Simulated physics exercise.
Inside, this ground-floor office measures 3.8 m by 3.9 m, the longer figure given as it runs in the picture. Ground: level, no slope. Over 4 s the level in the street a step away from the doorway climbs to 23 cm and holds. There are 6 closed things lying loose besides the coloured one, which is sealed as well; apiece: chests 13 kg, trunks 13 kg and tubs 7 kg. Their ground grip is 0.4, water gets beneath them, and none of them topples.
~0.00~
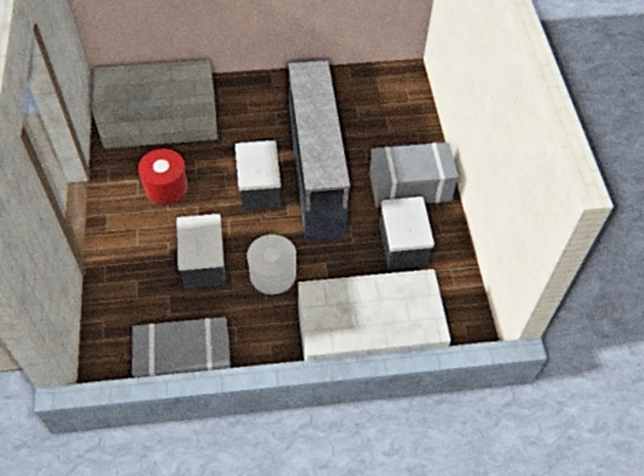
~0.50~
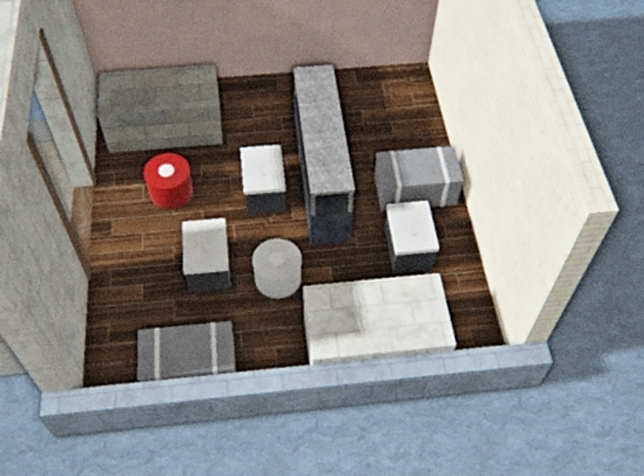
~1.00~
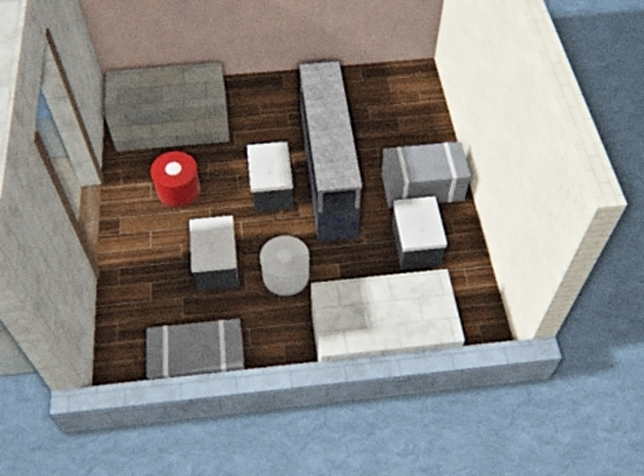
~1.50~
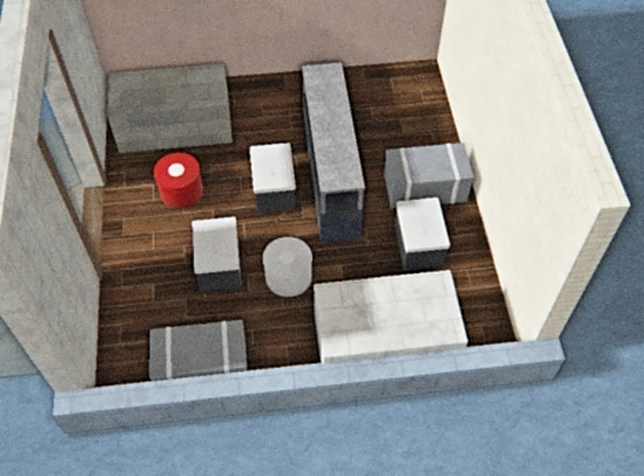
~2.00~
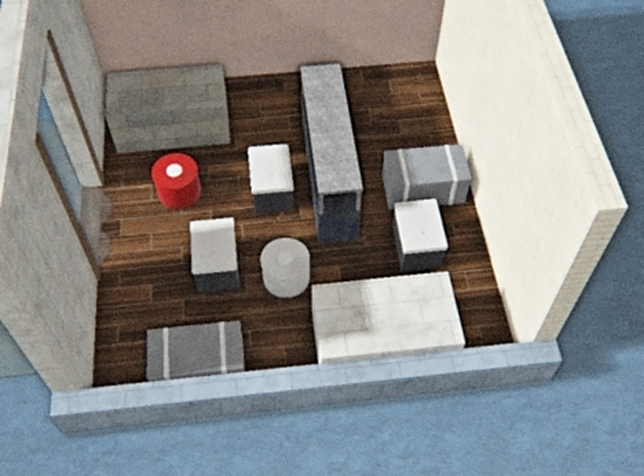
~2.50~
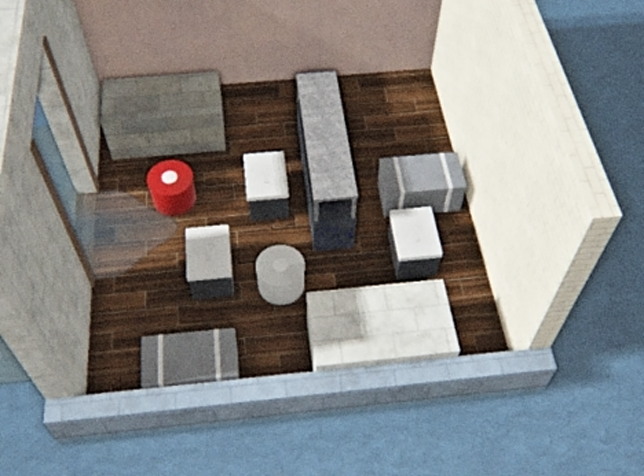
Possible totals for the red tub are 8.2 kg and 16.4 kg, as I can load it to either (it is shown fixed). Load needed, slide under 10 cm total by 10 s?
My call: It moves too far either way.
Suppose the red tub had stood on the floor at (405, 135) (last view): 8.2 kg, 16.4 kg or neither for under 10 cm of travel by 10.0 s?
Just the heavier works.
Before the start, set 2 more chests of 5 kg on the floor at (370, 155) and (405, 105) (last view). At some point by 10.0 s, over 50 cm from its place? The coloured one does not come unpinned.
First exceeds it, then stays inside.
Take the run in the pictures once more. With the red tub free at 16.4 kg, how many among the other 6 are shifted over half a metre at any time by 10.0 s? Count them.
All told, that gives 6.
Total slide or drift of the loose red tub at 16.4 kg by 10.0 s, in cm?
I'd put it near 140 cm in all.
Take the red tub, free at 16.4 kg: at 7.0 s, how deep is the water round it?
12 cm, roughly.
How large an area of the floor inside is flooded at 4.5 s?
Close to 4.5 m2, I'd say.
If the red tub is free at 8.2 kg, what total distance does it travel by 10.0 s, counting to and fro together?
Around 250 centimetres in total.
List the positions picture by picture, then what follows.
The first frame shows the red tub at (161, 167) rests on the ground; water covers 0.0 m2; 0 of 7 have shifted.
The second frame shows the red tub at (167, 171) rests on the ground; 0.0 m2 under water; 0 of 7 have shifted.
The third frame shows the red tub at (174, 169) rests on the ground; water covers 0.0 m2; 0 of 7 have shifted.
The fourth frame shows the red tub at (177, 170) rests on the ground; 0.0 m2 under water; 0 of 7 have shifted.
The fifth frame shows the red tub at (175, 171) rests on the ground; 0.0 m2 under water; 0 of 7 have shifted.
The sixth frame shows the red tub at (170, 178), on the bottom; 0.5 m2 under water; 0 of 7 have shifted.
After 3.5 s the red tub would be 25 cm from its start with 8.2 kg and 2 cm from its start with 16.4 kg; 5 cm of water round it then.
After 4.5 s the red tub would be 88 cm from its start with 8.2 kg and 35 cm from its start with 16.4 kg; 7 cm of water round it then.
After 7.0 s the red tub would be 174 cm from its start with 8.2 kg and 73 cm from its start with 16.4 kg; 12 cm of water round it then.
After 10.0 s the red tub would be 157 cm from its start with 8.2 kg and 109 cm from its start with 16.4 kg; 16 cm of water round it then.
